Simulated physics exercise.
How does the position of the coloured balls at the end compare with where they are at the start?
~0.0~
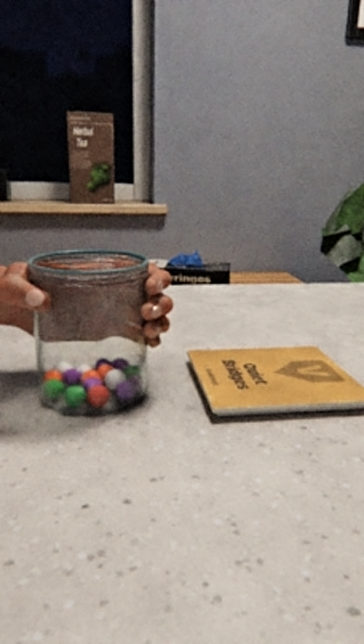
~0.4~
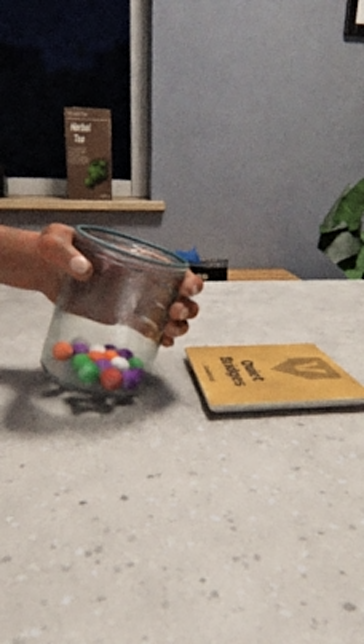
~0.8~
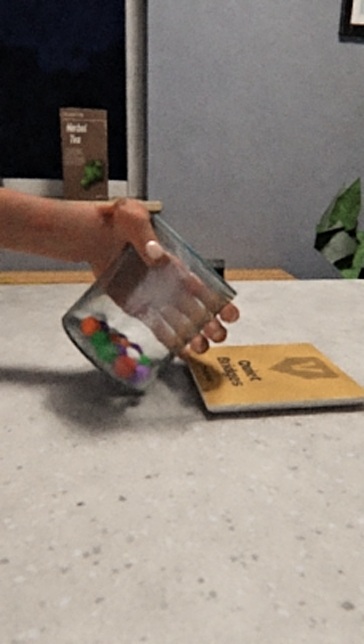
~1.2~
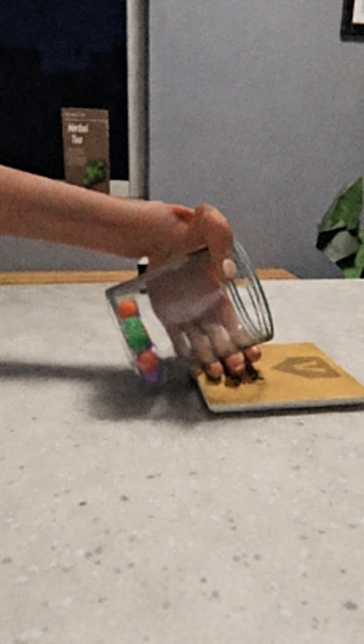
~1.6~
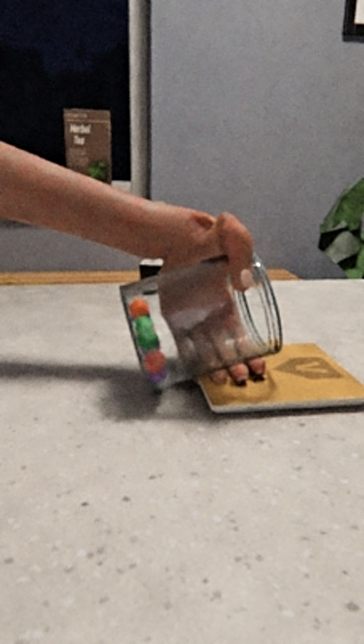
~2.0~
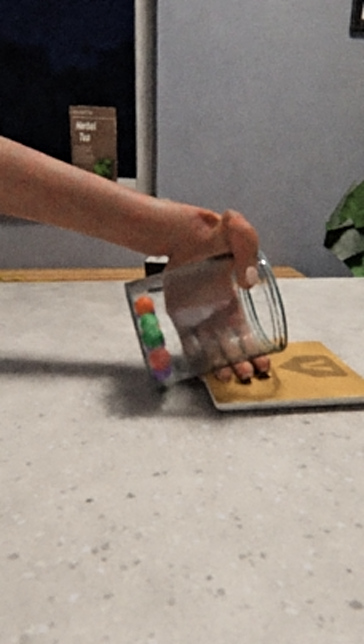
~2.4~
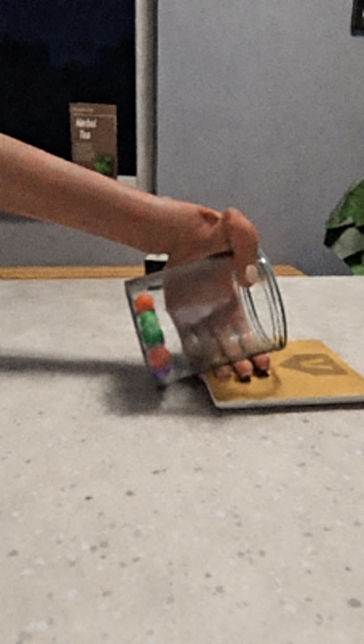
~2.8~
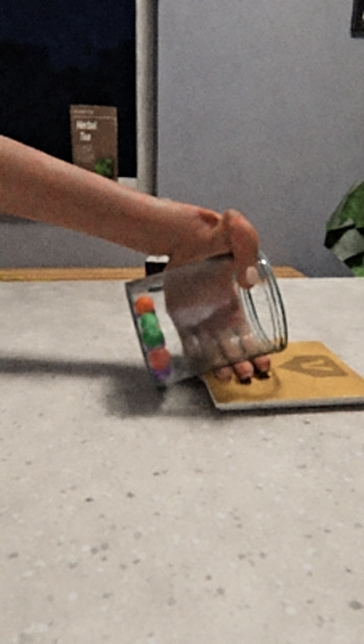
At the end the balls are farther to the right, closer to the yellow book, and a little higher in the view than at the start.
